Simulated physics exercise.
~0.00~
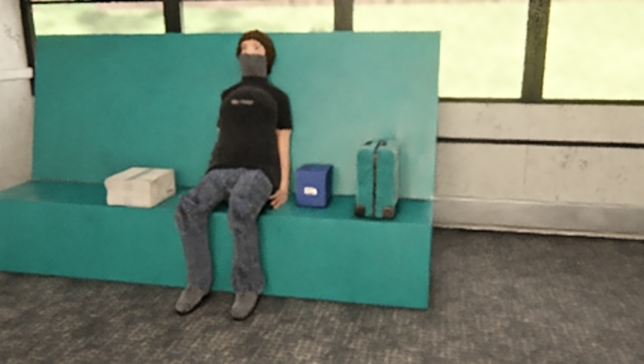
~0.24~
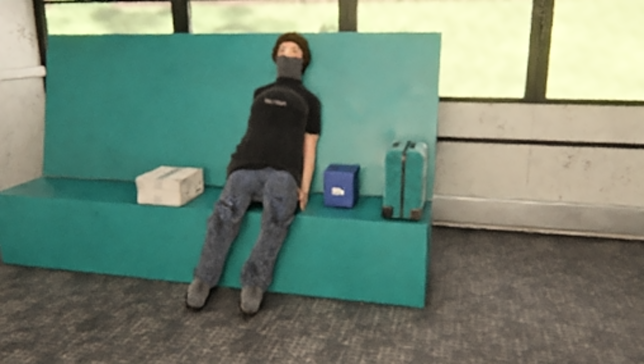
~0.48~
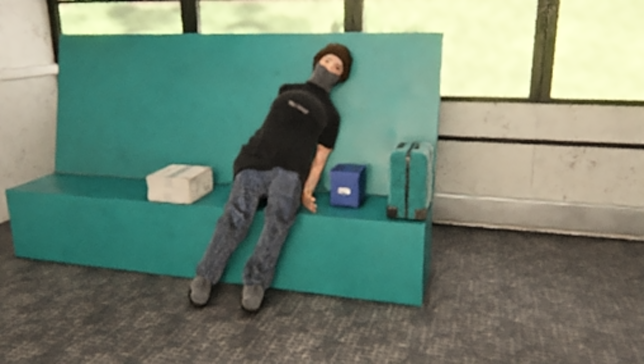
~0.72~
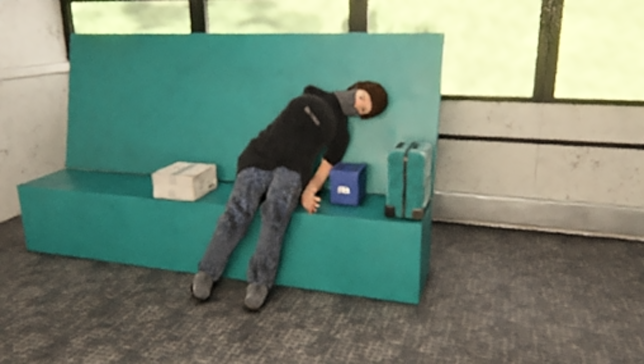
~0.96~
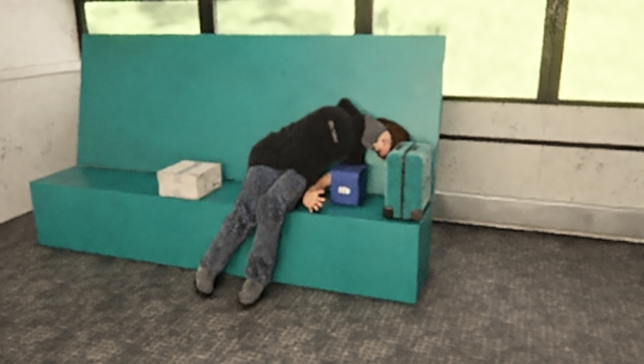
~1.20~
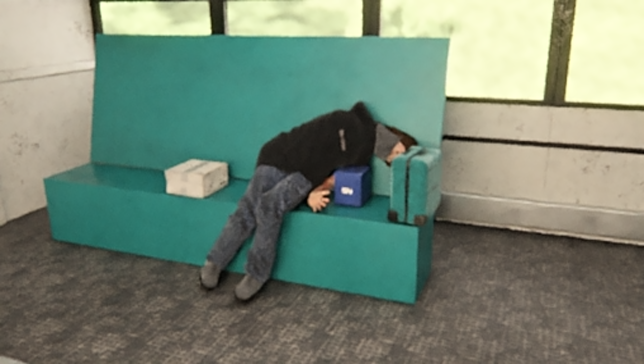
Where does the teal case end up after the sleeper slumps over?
The teal case stays on the bench, still upright near its right end, with the sleeper's head against it.
